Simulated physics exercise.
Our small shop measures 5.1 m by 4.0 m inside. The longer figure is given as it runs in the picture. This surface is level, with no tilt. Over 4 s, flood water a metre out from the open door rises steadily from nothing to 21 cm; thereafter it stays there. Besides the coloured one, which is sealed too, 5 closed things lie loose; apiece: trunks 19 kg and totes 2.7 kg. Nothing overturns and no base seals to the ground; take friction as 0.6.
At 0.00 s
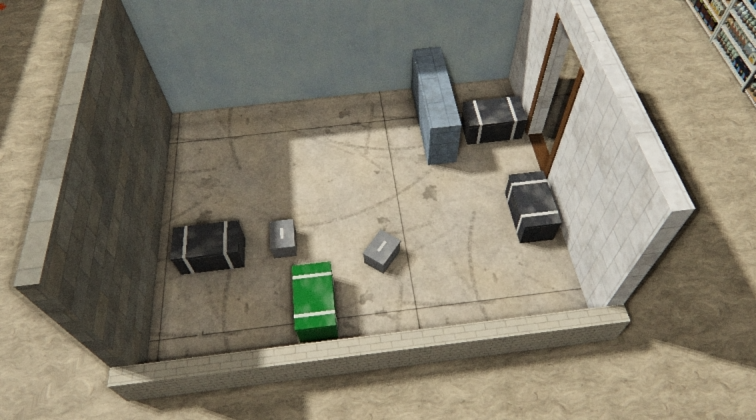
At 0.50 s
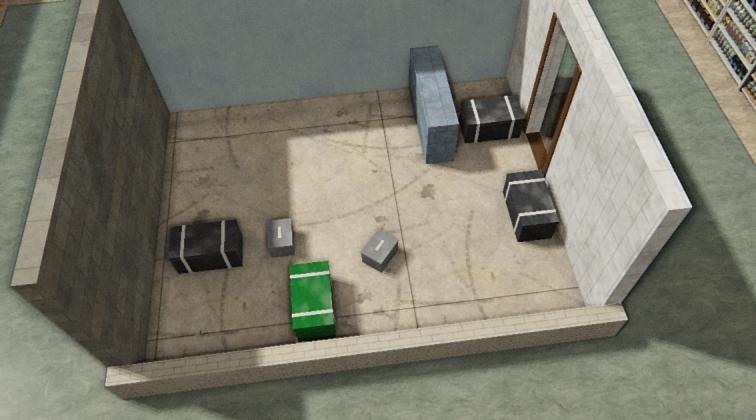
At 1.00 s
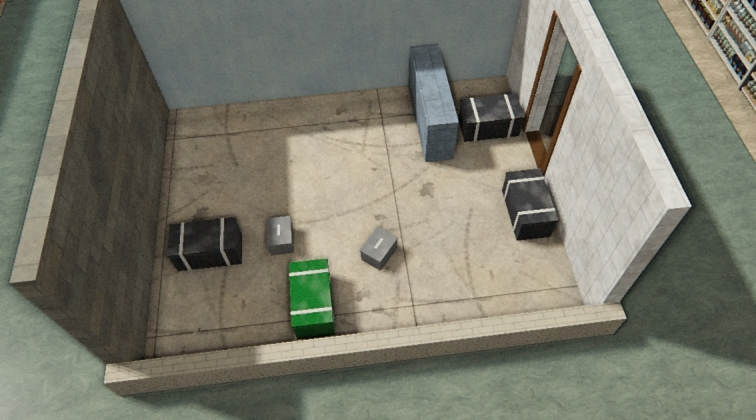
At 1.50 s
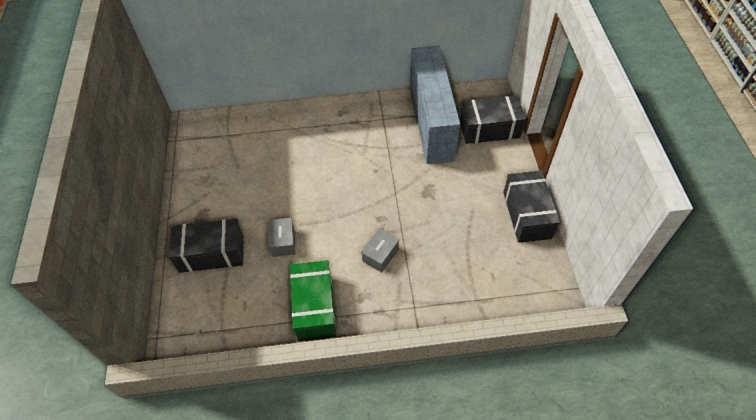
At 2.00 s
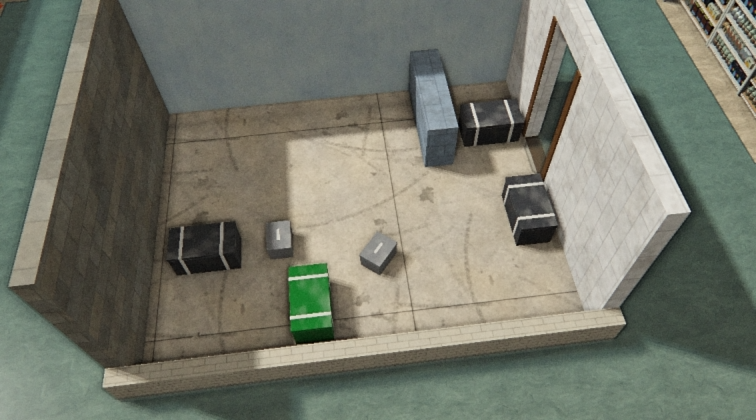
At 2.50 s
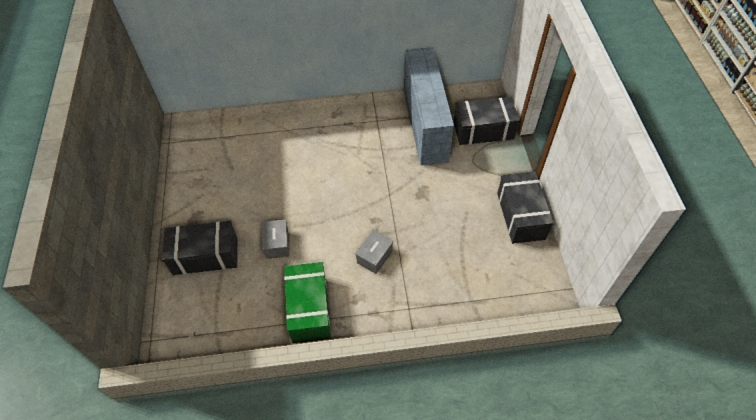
In the video, a green trunk, three black trunks and two small grey totes sit still in a roofless room seen from above, as the ground outside turns from brown to green and a small wet patch appears near the doorway.
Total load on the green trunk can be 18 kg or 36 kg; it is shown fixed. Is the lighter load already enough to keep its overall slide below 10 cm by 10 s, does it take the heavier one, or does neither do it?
Just the bigger amount serves.
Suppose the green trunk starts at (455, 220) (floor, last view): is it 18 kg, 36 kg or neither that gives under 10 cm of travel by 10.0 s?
Only the larger holds.
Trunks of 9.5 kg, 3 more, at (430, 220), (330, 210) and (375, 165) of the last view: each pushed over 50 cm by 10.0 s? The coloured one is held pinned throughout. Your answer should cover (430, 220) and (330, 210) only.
First exceeds it, then exceeds it.
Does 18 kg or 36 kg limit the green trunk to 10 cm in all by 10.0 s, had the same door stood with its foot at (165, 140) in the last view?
If so, even the lighter mass works.
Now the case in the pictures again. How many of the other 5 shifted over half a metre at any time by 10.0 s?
By my count, 3.
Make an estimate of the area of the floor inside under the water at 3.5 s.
My estimate is roughly 2.0 m2.
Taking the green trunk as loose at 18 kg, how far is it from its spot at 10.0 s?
20 cm.
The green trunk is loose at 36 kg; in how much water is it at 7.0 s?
Something like 4 centimetres.
After 3.5 s the green trunk would be 0 cm from its start with 18 kg and 0 cm from its start with 36 kg; 0 cm of water round it then.
After 4.5 s the green trunk would be 0 cm from its start with 18 kg and 0 cm from its start with 36 kg; 0 cm of water round it then.
After 7.0 s the green trunk would be 0 cm from its start with 18 kg and 0 cm from its start with 36 kg; 4 cm of water round it then.
After 10.0 s the green trunk would be 22 cm from its start with 18 kg and 0 cm from its start with 36 kg; 5 cm of water round it then.
